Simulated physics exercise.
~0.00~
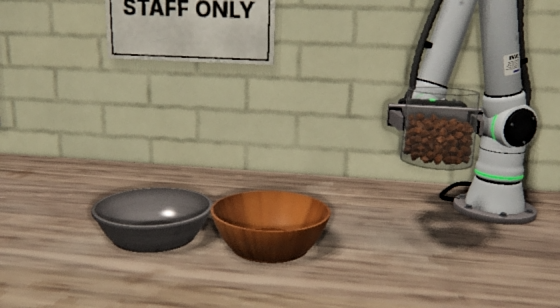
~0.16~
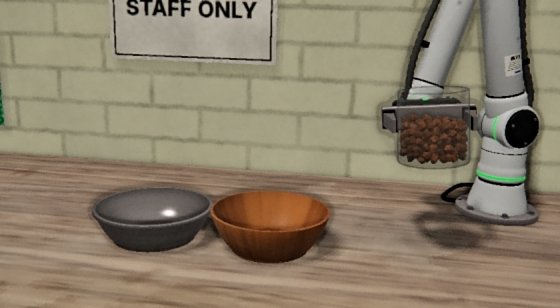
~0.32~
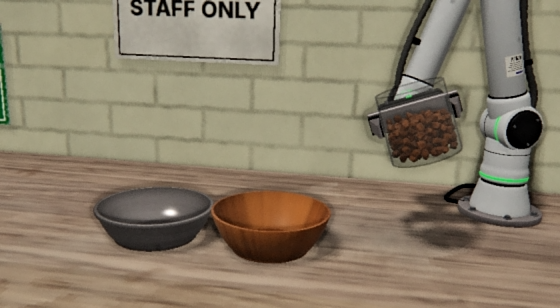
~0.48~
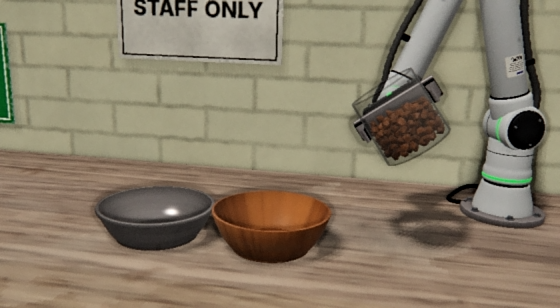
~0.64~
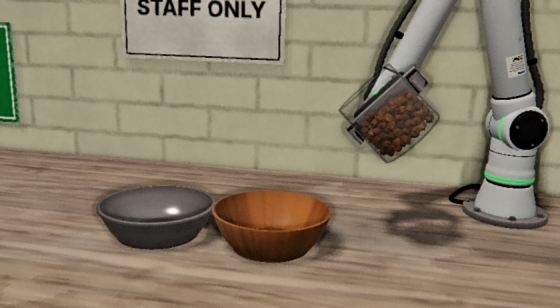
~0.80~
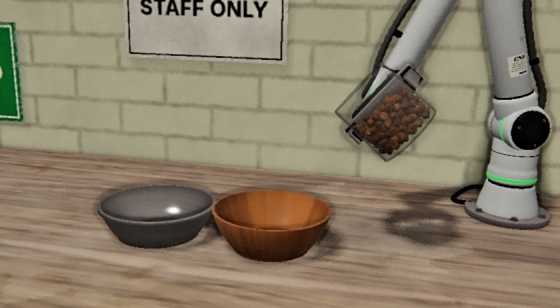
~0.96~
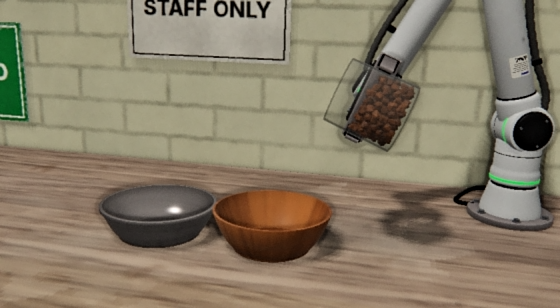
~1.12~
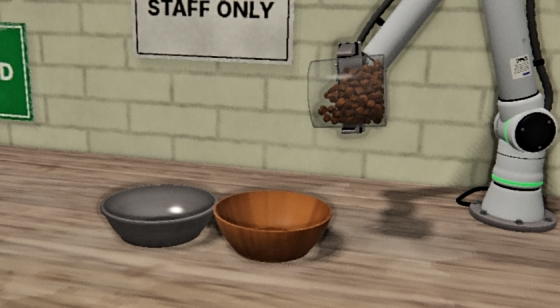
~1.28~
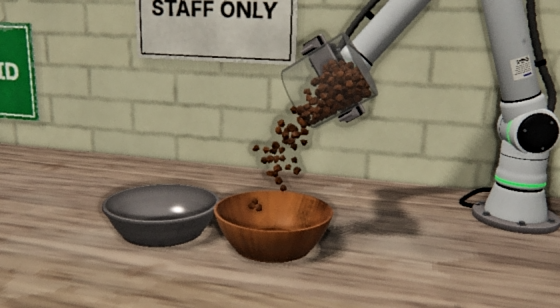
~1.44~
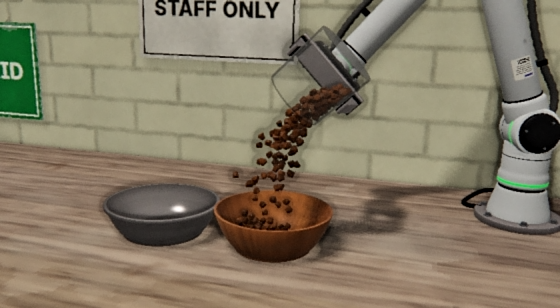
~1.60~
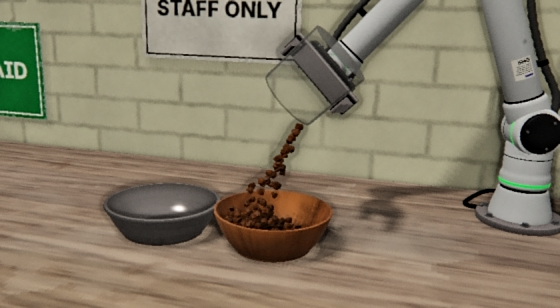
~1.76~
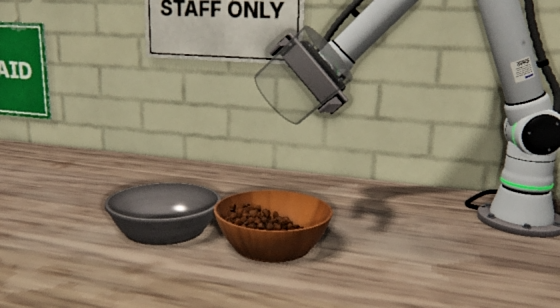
Robot arm tilting a clear container and pouring brown pellets into a wooden bowl beside a grey bowl that stays empty.
